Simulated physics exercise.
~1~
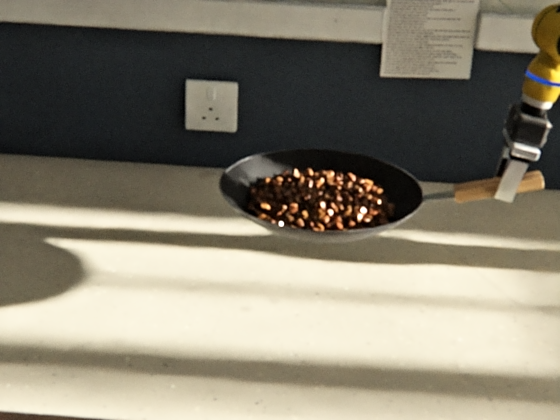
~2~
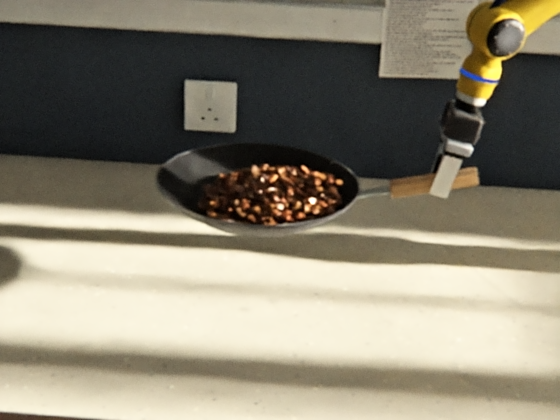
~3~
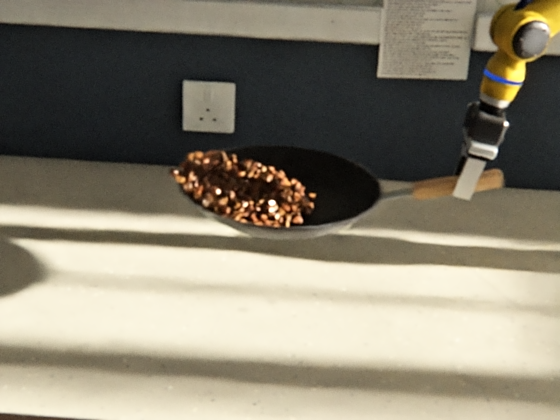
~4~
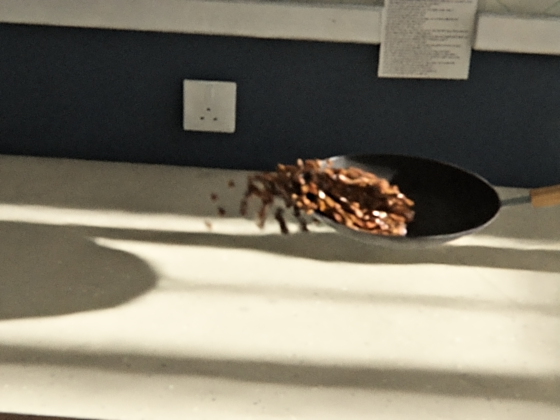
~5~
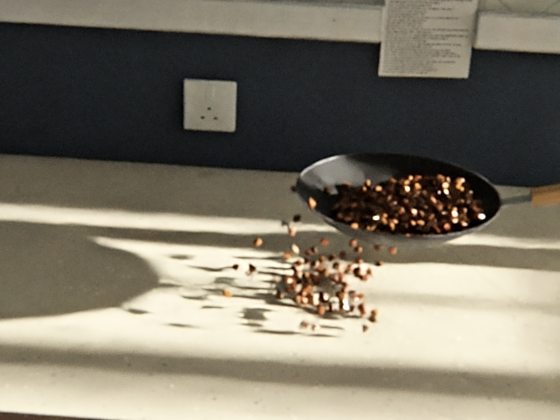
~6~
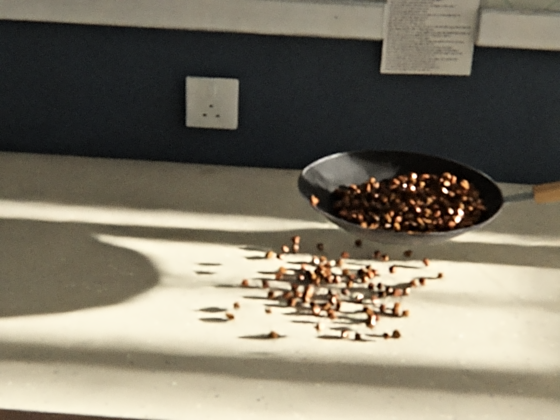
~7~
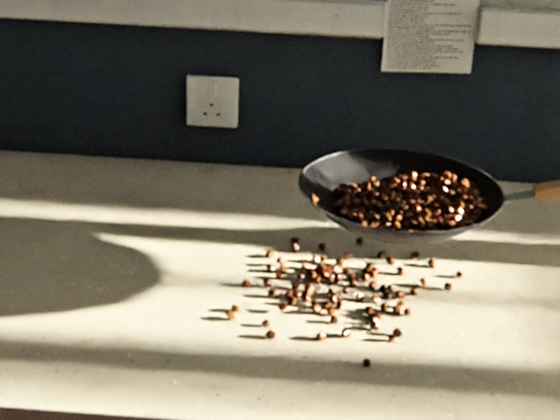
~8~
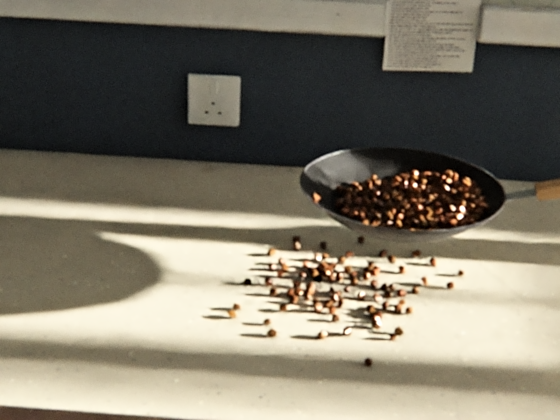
A yellow robot arm at the right grips the wooden handle of a dark frying pan heaped with brown pellets, seen from slightly above a pale, sunlit counter. Behind it are a dark blue wall with a white socket and a sheet of printed paper. The pan moves left, then swings back right, and the pellets slide up its left side. As it travels further right, some spill over the left rim and scatter on the counter below. The pan stops, level, with most pellets still inside and the rest lying strewn in the light.
